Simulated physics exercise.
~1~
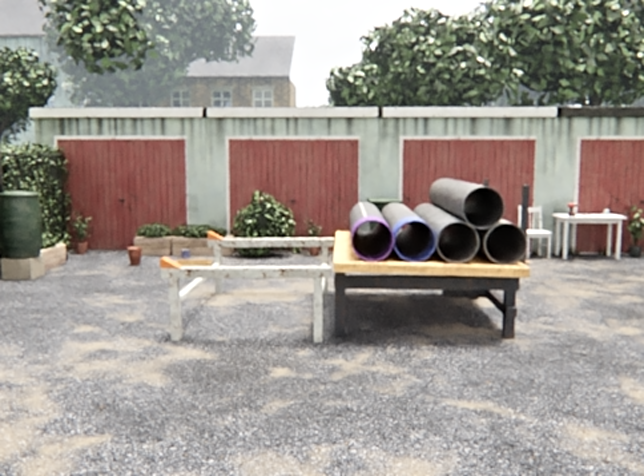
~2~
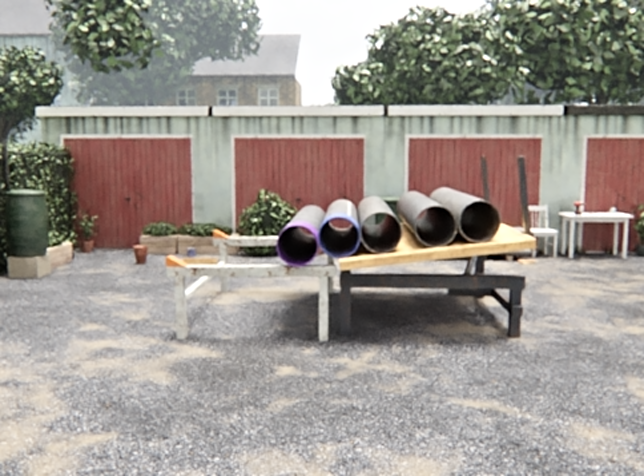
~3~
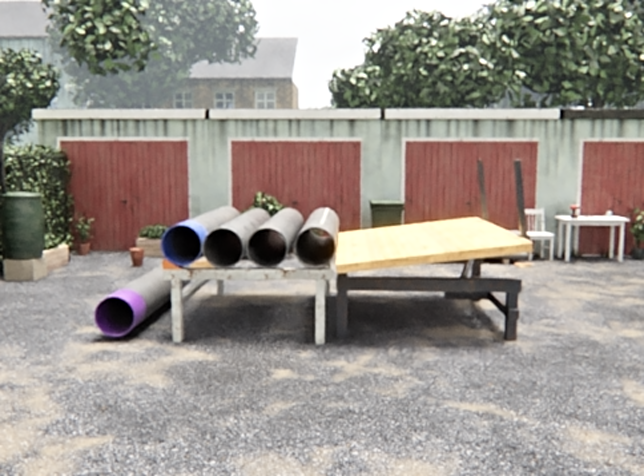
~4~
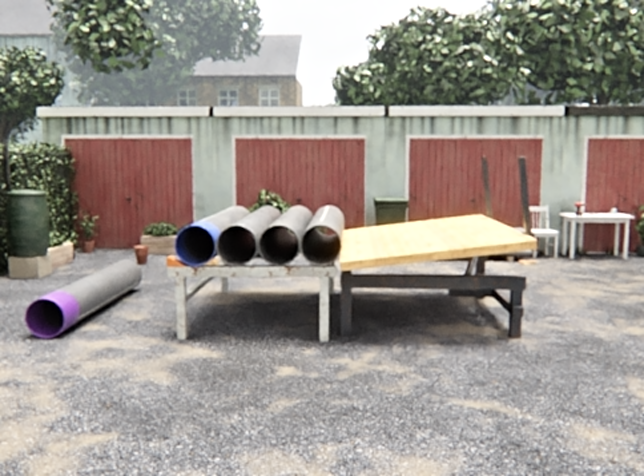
To begin with, five hollow dark pipes, one rimmed in purple and another in blue, lie piled on a wooden deck beside a pale rack, in a gravel yard with red garage doors behind. The deck's right side lifts, and the pile spreads into a row rolling left, with purple leading onto the rack and blue close behind. Purple goes over the stop at the rack's far end and drops towards the gravel, while the other four gather on the rack. Purple ends up on the ground farther left, and blue rests with the remaining three on the rack.
